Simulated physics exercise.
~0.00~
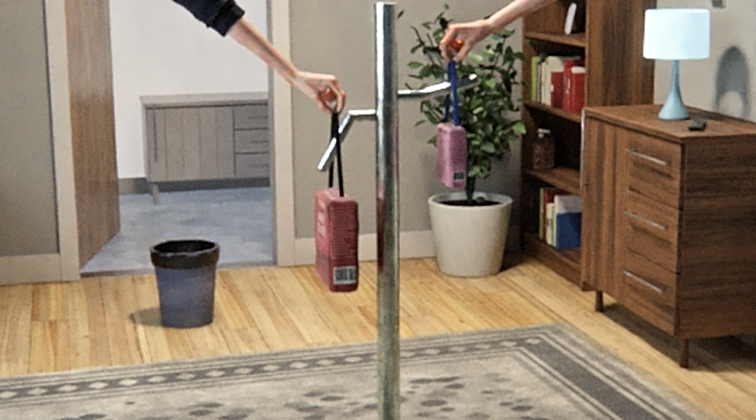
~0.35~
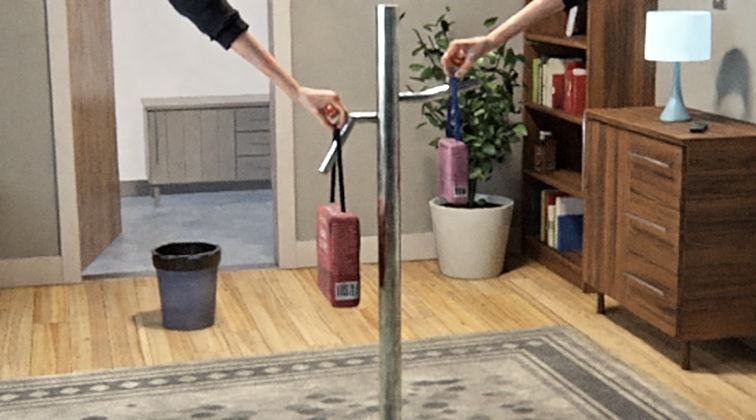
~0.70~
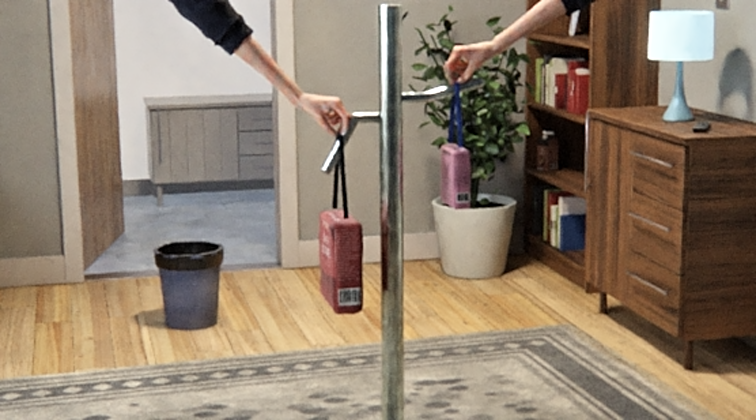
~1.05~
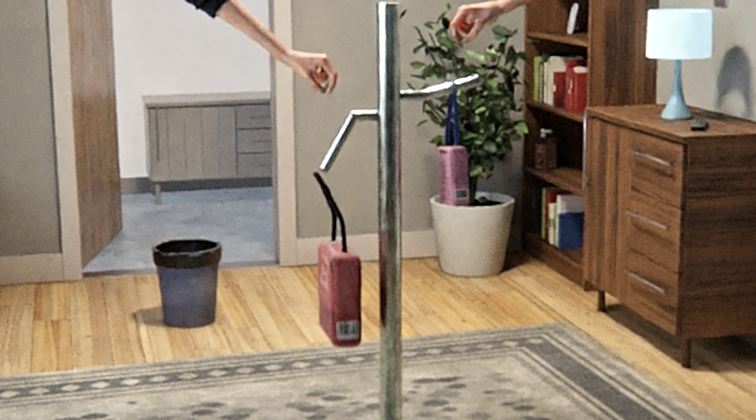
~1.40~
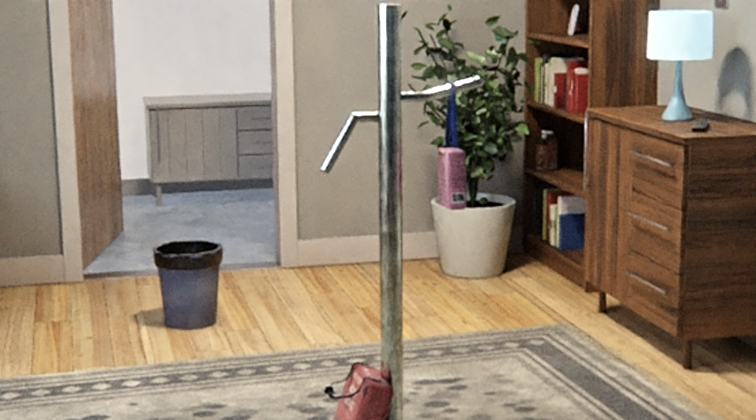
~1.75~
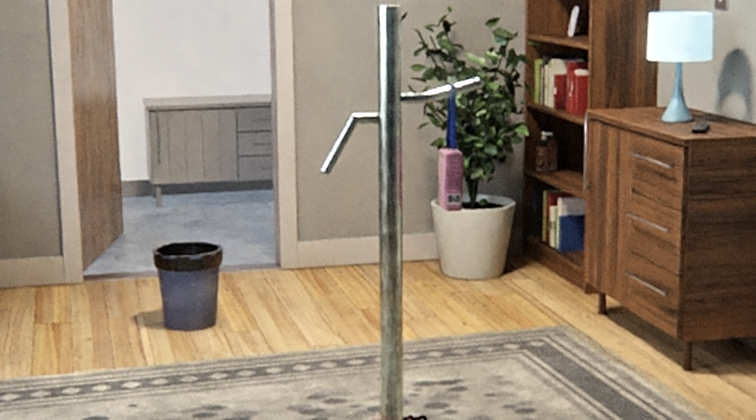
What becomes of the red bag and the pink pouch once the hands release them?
The red bag comes off the left peg and drops to the floor by the post, while the pink pouch stays hanging on the right peg.
